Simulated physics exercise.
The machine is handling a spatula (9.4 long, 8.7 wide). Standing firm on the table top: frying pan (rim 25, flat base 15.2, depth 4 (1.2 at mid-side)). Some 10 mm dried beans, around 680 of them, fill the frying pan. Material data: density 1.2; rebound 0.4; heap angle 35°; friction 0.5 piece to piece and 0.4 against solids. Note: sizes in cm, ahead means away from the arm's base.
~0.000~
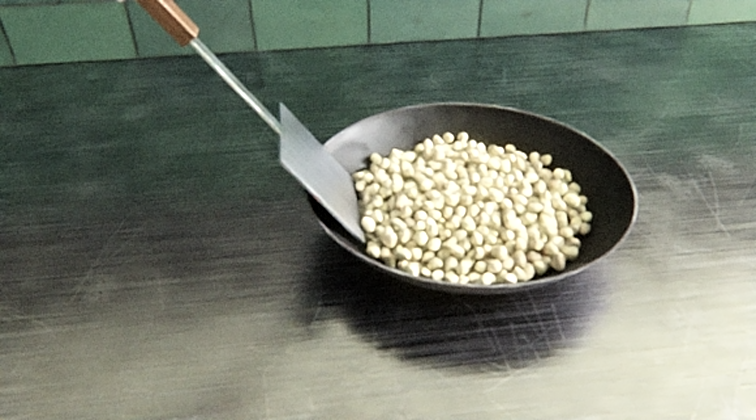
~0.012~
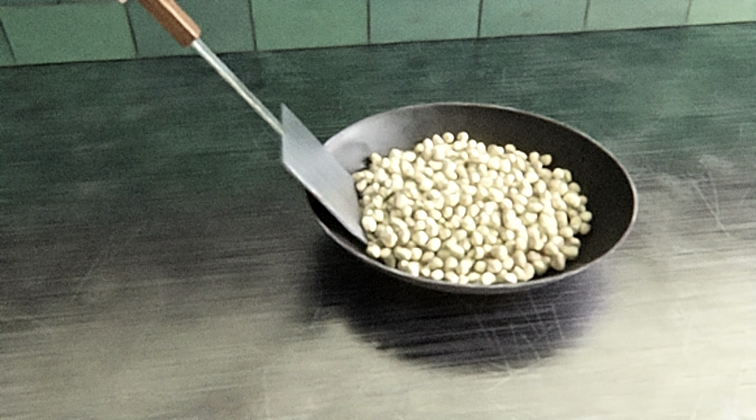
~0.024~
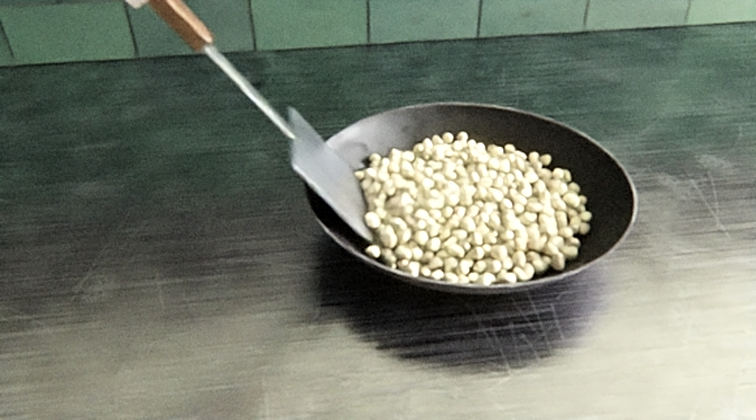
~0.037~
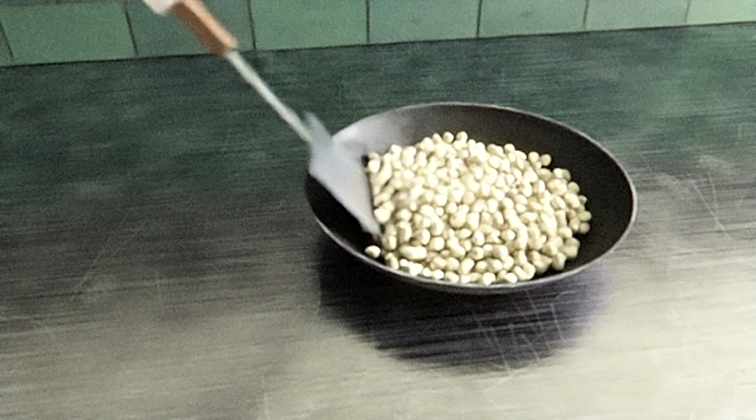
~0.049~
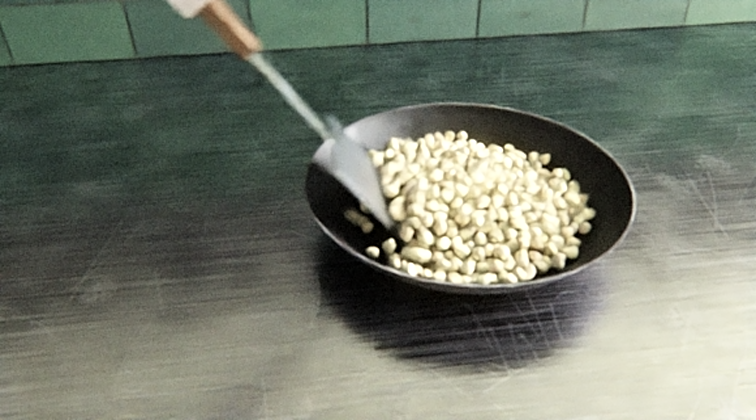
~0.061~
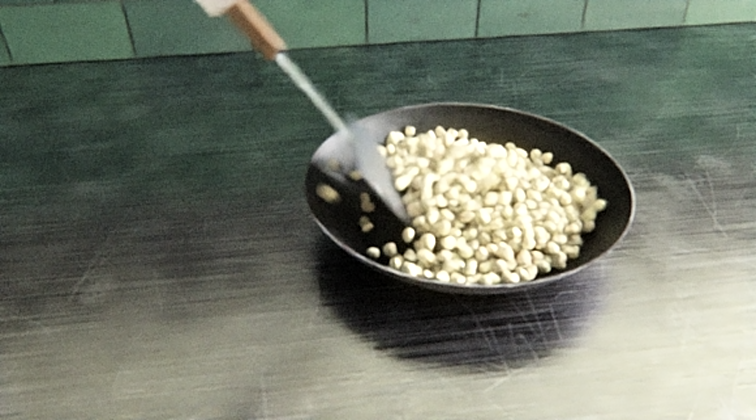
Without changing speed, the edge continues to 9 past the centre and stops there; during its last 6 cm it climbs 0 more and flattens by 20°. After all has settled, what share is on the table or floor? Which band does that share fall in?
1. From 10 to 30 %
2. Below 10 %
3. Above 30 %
The answer is 3.
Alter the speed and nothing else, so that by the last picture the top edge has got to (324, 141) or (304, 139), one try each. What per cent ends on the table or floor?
That comes to some 30 and some 25 percent, in that order.
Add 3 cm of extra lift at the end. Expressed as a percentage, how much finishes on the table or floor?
Close to 40 in a hundred.
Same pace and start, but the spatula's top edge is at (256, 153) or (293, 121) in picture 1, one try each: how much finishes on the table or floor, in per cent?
Around 35 per cent, then around 45 per cent.
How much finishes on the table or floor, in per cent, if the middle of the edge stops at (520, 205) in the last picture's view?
Estimate: Approx. 5 %.
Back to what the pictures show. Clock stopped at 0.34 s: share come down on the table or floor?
25 per cent.
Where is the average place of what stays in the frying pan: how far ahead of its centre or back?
It sits some 3.0 centimetres ahead of centre.
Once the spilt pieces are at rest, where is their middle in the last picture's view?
(732, 177).
By 0.09 s, sloping 55°, highest piece 10 above the table; 675 in the frying pan, 2 on the blade or in flight.
By 0.12 s, sloping 50°, highest piece 13 above the table; 674 in the frying pan, 3 on the blade or in flight.
By 0.34 s, sloping 35°, highest piece 14 above the table; 397 in the frying pan, 183 on the table or floor, 97 on the blade or in flight.
By 1.39 s, sloping 35°, highest piece 5 above the table; 397 in the frying pan, 280 on the table or floor.
Final count, 397 in the frying pan, 280 on the table or floor. That is 41 % on the table or floor.
